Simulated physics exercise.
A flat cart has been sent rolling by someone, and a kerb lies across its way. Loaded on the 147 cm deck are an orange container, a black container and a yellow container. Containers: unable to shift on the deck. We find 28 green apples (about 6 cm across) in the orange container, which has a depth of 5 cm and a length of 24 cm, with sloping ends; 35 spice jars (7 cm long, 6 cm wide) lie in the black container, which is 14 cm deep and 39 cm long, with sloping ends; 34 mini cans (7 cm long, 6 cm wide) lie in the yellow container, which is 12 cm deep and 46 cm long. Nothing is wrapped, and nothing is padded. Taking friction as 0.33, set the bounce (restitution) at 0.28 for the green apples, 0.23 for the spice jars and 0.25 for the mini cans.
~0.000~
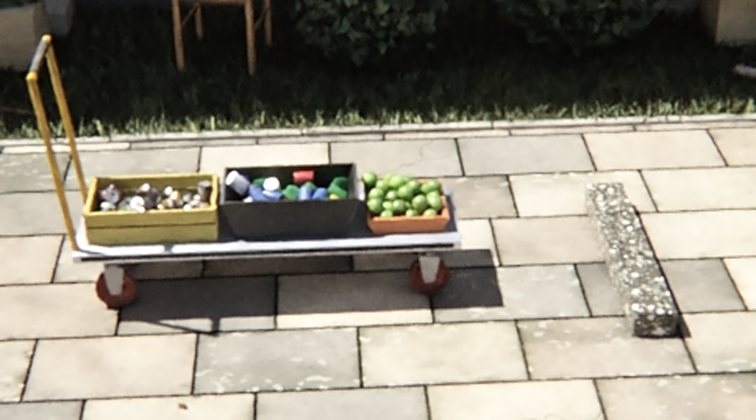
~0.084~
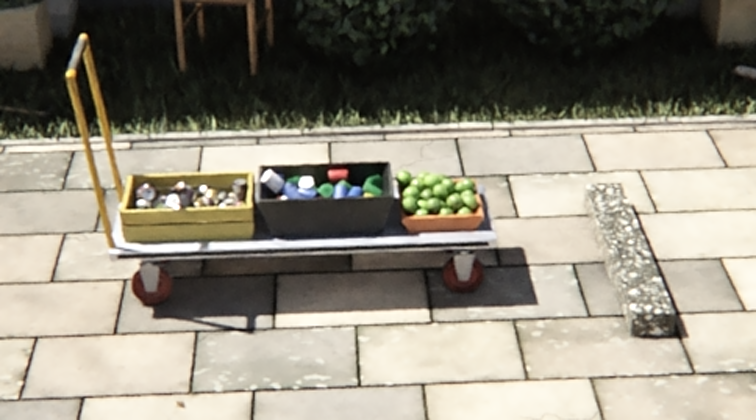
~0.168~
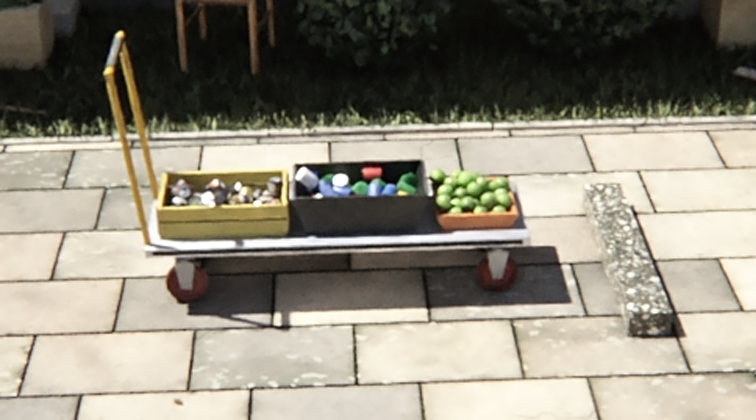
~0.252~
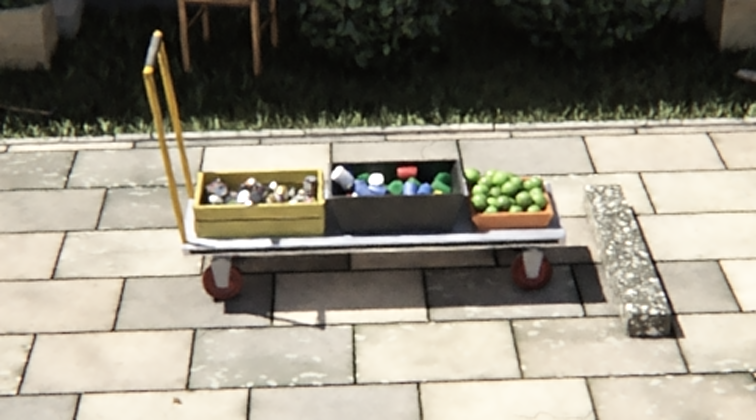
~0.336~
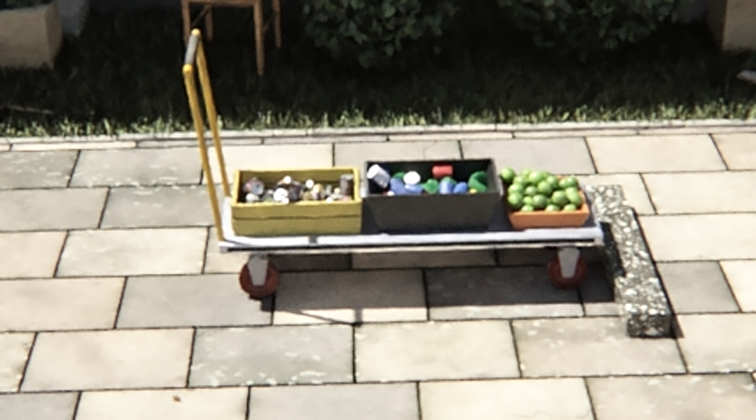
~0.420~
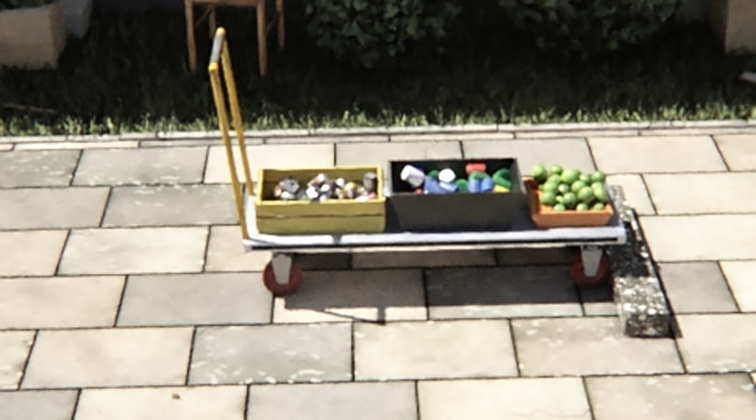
A flat cart with a yellow handle, carrying a yellow container of small cans, a black container of mixed colourful items and an orange container of green apples, rolls steadily right across sunlit paving. It closes the gap to a speckled kerb until its front end is against it, the loads still in place.
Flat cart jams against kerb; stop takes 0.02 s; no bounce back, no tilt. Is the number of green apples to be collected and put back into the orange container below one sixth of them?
No, more than a sixth.
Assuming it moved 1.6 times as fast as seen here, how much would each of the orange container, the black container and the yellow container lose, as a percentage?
Then the orange container sheds 40 per cent, the black container 10 per cent, and the yellow container 10 per cent.
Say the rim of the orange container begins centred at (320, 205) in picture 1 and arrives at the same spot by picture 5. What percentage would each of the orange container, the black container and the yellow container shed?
That would give orange container 50 %, black container 10 % and yellow container 0 %.
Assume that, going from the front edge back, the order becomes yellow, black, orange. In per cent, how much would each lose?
Then orange container 20, black container 0, yellow container 0 per cent.
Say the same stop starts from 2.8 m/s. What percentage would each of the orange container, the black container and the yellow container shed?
In that case the orange container sheds 50 per cent of its load, the black container 10 per cent, and the yellow container 10 per cent.
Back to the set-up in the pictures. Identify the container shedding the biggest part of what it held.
The orange container is the one.
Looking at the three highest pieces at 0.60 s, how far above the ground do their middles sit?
Their middles average near 42 cm high.
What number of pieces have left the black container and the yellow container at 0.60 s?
Estimate at that time - black container 0, yellow container 0, give or take.
After 0.48 s, orange container 26 in, 2 out, black container 35 in, 0 out and yellow container 34 in, 0 out.
After 0.60 s, orange container 21 in, 7 out, black container 35 in, 0 out and yellow container 34 in, 0 out.
After 0.83 s, orange container 18 in, 10 out, black container 35 in, 0 out and yellow container 34 in, 0 out.
Final count (at 1.34 s), orange container 18 in, 10 out, black container 35 in, 0 out and yellow container 34 in, 0 out. Asked share, 10 of 28, 36 per cent.
